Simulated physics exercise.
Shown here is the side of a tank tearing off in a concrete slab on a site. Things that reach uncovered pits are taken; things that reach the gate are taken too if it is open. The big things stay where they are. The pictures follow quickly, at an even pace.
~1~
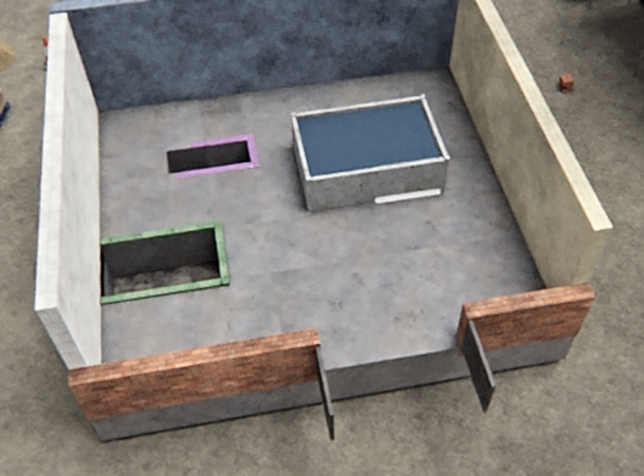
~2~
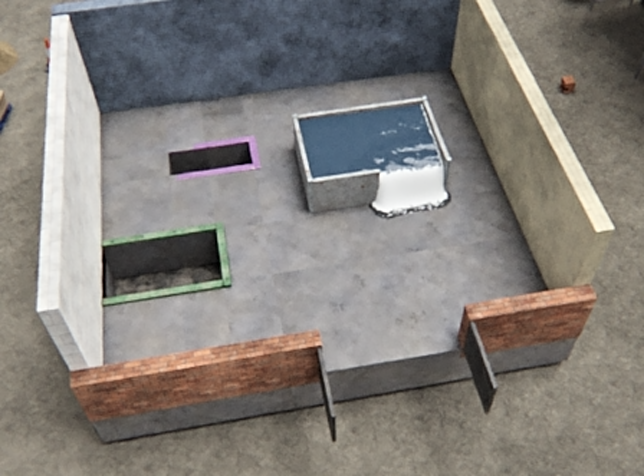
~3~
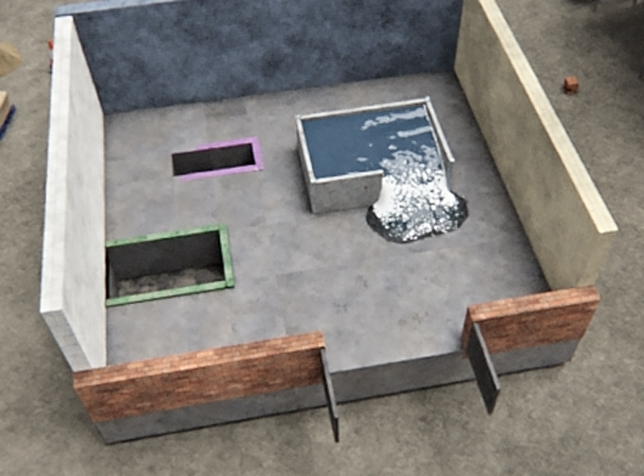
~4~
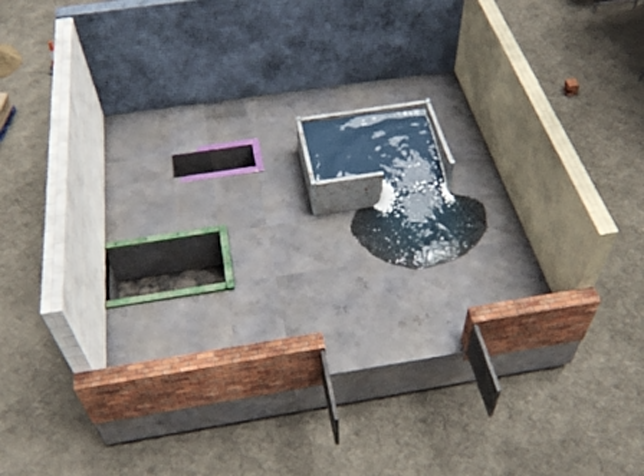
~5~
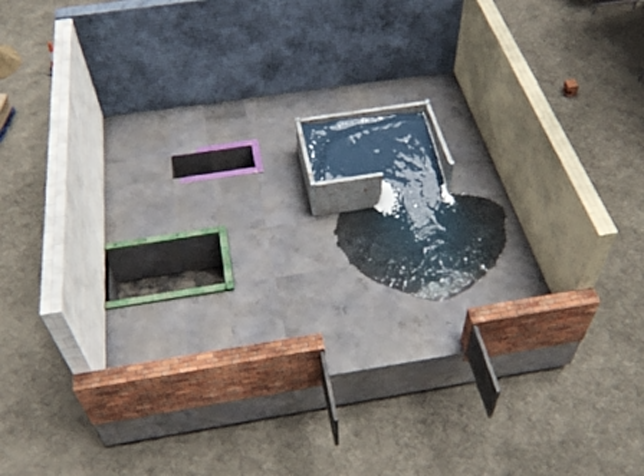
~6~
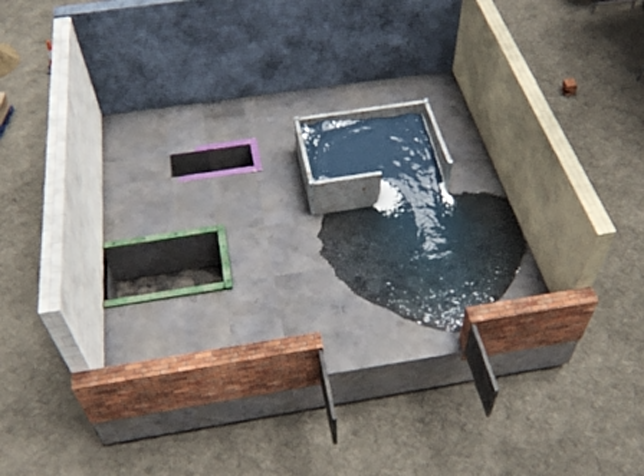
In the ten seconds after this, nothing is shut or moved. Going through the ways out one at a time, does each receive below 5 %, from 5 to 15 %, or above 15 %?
The gate will be a major outlet past fifteen per cent. The green pit will be a minor outlet short of five per cent. The purple pit will be a minor outlet short of five per cent.
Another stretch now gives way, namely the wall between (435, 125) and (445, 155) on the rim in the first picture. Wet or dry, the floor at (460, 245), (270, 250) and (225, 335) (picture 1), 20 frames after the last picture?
Well, the first is hit by the spill, the next missed by the spill, the last missed by the spill.
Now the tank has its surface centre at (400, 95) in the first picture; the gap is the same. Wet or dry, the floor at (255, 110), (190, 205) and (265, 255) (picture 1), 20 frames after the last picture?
Looking at all three, I'd call them bone dry, bone dry, bone dry.
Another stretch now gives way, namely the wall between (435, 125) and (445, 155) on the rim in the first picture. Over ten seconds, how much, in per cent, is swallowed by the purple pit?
Purple takes 8 in a hundred.
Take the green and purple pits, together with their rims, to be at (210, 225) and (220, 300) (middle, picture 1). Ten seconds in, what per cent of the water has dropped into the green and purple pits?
Estimated shares - green: 0 %; purple: 6 %.
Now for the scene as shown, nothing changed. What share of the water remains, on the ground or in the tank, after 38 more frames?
Roughly 66 percent.
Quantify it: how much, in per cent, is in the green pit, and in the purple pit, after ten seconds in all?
Estimated: 2 per cent and 0 per cent respectively.
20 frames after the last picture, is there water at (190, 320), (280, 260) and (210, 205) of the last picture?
Point by point: Unwetted; unwetted; unwetted.
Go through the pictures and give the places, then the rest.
In the first frame, still water in the water tank at (368, 140).
In the second frame, the front is at (377, 208), out from the gap at (411, 184).
In the third frame, water pours out at (414, 187) and has run to (392, 237).
In the fourth frame, water pours out at (414, 190) and has run to (412, 264).
In the fifth frame, the front is at (433, 295), out from the gap at (413, 191).
In the sixth frame, the front is at a hidden place, out from the gap at (412, 190).
A moment on, water covers 25 % of the floor; the gate 3 %, the green pit 0 %, the purple pit 0 %.
Next, water covers 25 % of the floor; the gate 10 %, the green pit 0 %, the purple pit 0 %.
Then, water covers 30 % of the floor; the gate 22 %, the green pit 0 %, the purple pit 0 %.
Later, water covers 55 % of the floor; the gate 34 %, the green pit 0 %, the purple pit 0 %.
In the end, water covers 65 % of the floor; the gate 45 %, the green pit 1 %, the purple pit 0 %.
